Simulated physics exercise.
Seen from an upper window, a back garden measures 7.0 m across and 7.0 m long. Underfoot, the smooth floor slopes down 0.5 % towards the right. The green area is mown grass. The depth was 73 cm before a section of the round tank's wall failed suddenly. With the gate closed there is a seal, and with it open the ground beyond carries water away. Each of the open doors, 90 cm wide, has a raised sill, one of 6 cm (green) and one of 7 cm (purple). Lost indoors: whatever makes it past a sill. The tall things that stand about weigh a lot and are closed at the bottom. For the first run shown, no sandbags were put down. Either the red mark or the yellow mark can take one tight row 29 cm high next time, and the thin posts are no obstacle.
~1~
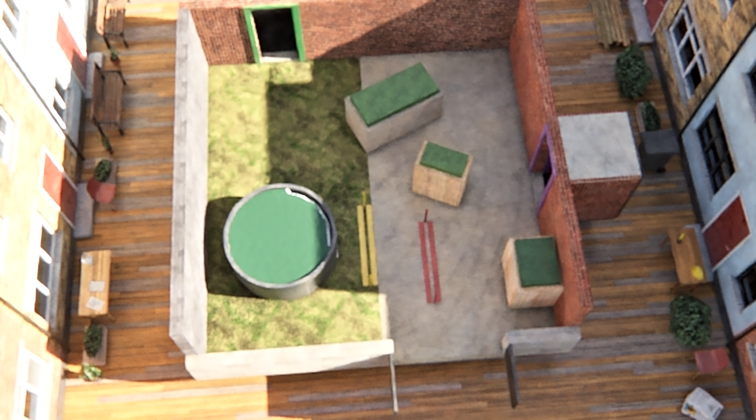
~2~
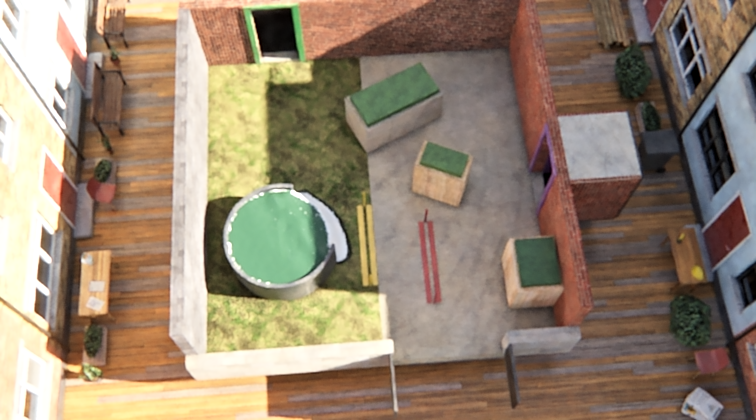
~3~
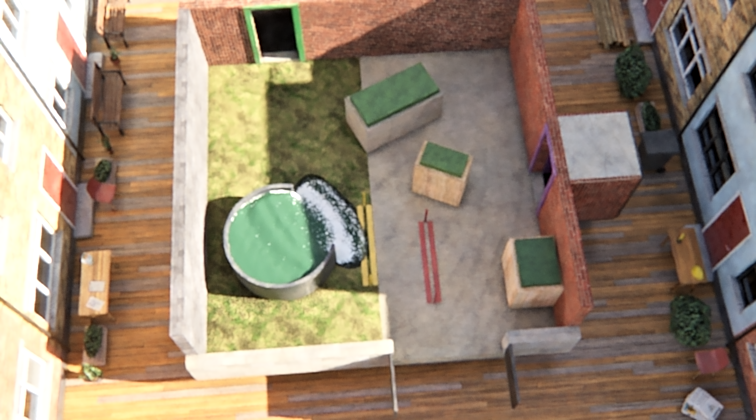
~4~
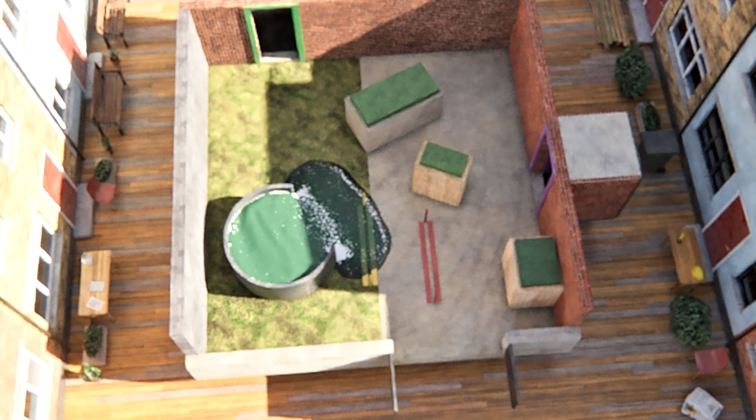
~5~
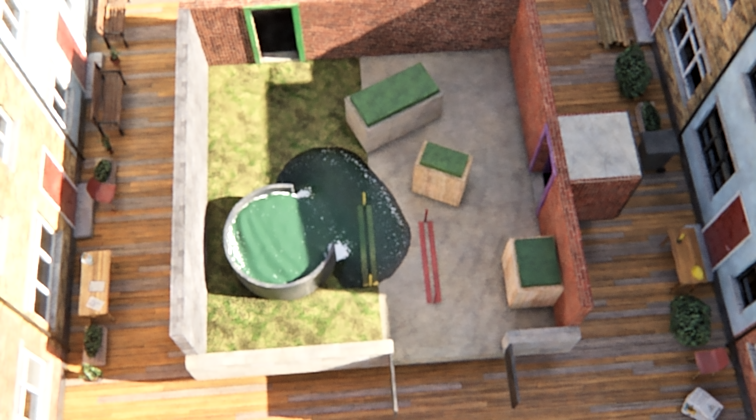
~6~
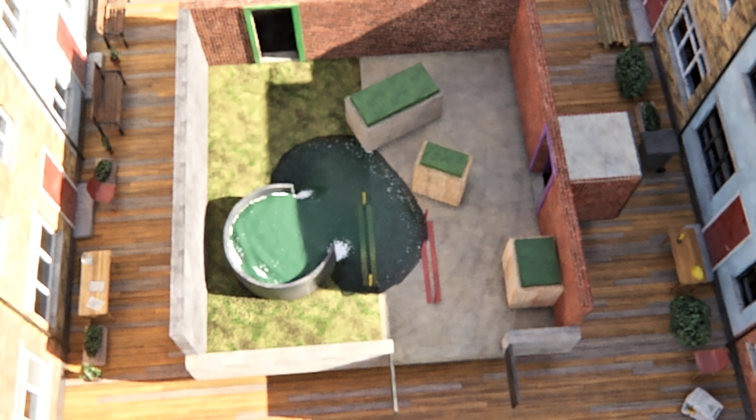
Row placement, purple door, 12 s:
Yellow mark.
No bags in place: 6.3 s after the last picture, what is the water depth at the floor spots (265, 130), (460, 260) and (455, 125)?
Roughly 4, 5 and 9 cm.
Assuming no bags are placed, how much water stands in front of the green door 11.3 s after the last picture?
Roughly 7.0 centimetres.
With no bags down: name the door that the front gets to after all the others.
Green.
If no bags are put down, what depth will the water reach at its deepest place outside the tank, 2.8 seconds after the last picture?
23 cm.
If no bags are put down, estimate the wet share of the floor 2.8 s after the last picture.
I'd say some 65 in a hundred.
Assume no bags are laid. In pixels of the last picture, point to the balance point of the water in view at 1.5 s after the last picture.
Centre estimate: Near (361, 206).
Then, 0.7 s after the last picture water covers 30 % of the floor and is deepest (34 cm) near (410, 191) in the run without bags; in at the purple door, 0 L with no bags, 0 L with the row on red, 0 L on yellow.
Then, 1.5 s after the last picture water covers 50 % of the floor and is deepest (43 cm) near (537, 253) in the run without bags; in at the purple door, 2 L with no bags, 0 L with the row on red, 0 L on yellow.
Then, 2.8 s after the last picture water covers 65 % of the floor and is deepest (23 cm) near (524, 176) in the run without bags; in at the purple door, 16 L with no bags, 3 L with the row on red, 0 L on yellow.
Then, 6.3 s after the last picture water covers 85 % of the floor and is deepest (14 cm) near (507, 71) in the run without bags; in at the purple door, 42 L with no bags, 31 L with the row on red, 1 L on yellow.
Then, 11.3 s after the last picture water covers 90 % of the floor and is deepest (8 cm) near (233, 218) in the run without bags; in at the purple door, 43 L with no bags, 32 L with the row on red, 1 L on yellow.
